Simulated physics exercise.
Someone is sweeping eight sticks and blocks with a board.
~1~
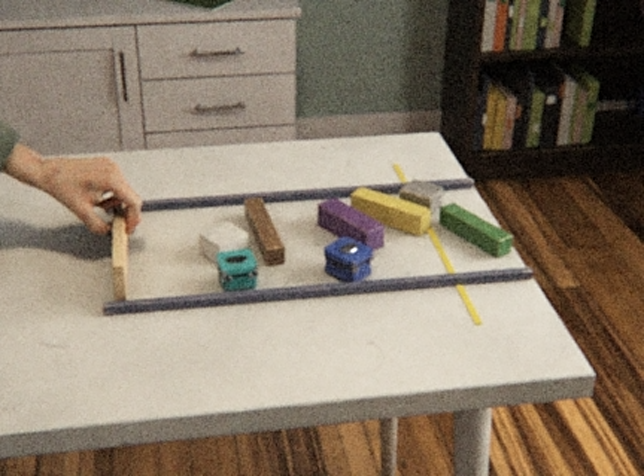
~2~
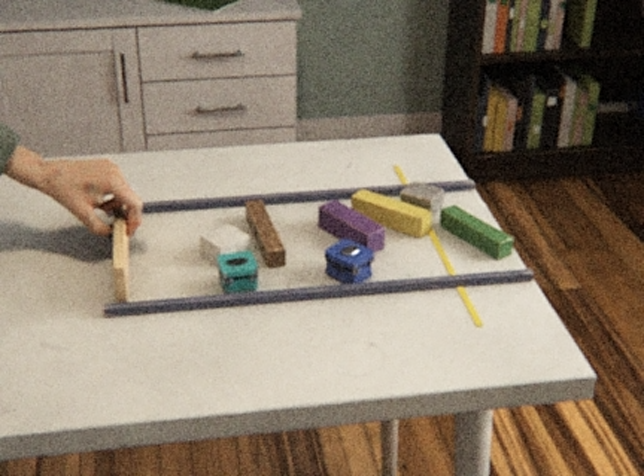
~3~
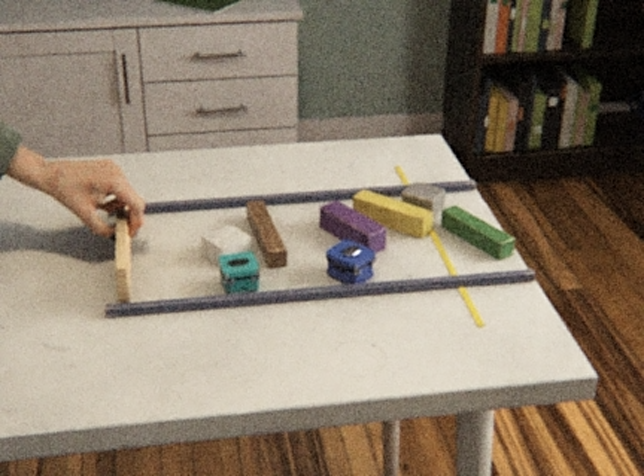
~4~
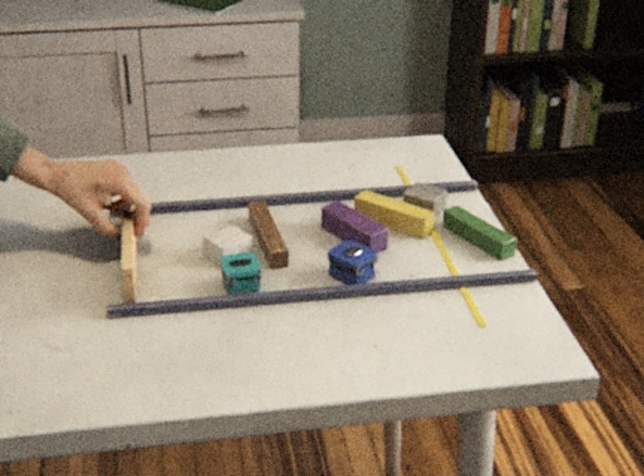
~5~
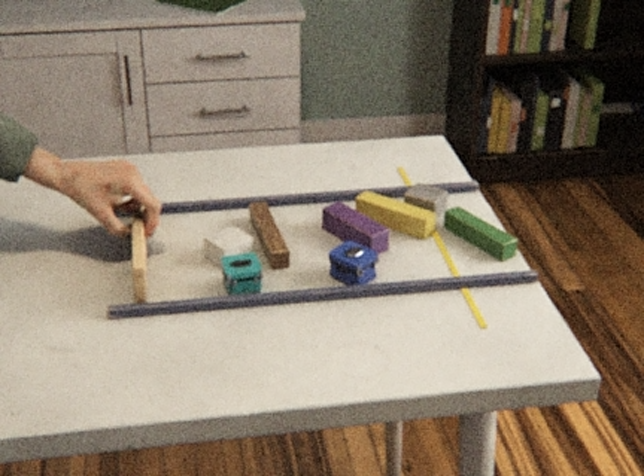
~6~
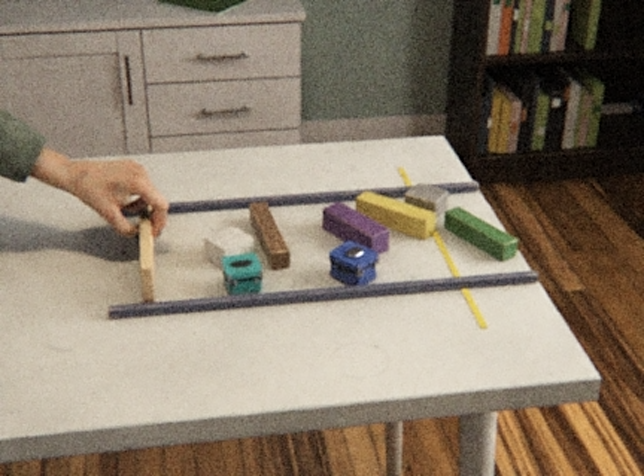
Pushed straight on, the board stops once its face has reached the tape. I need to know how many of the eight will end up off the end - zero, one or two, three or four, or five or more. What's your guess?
Honestly, barely any fall - one or two of them.
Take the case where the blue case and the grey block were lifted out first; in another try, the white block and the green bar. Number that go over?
First try: 1 fallen; other try: 0.
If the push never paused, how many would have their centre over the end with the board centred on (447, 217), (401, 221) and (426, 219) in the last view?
In order, that gives 3, then 0, then 2.
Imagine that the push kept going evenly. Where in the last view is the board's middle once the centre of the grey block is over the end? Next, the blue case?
The middle sits near (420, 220) for the first and near (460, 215) for the other.
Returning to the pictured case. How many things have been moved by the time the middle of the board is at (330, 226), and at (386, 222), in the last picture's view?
That makes 6 at the first spot and 8 at the second.
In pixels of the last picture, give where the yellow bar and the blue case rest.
The yellow bar finishes at (488, 201); the blue case finishes at (504, 256).
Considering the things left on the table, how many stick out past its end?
The total here is 2.
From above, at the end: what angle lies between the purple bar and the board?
Around 30 degrees.
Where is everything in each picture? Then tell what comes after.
Green bar (475, 230); grey block (421, 198); yellow bar (390, 211); board (120, 238); tape (432, 234), in the first frame.
Grey block (422, 200); purple bar (351, 227), in the second frame.
Yellow bar (392, 214); blue case (350, 264), in the third frame.
Green bar (479, 232); brown bar (268, 233), in the fourth frame.
Grey block (426, 201); white block (229, 247), in the fifth frame.
Green bar (480, 233); grey block (426, 201); yellow bar (395, 215); board (146, 240); tape (437, 237), in the sixth frame.
A little later, none off yet; green bar at rest near (480, 233); grey block at rest near (426, 201); yellow bar at rest near (395, 215).
Next, none off yet; green bar at rest near (480, 233); grey block moving near (431, 200); yellow bar shifted a little near (412, 209).
When it is over, the number that fall off is one or two; down, grey block and green bar.
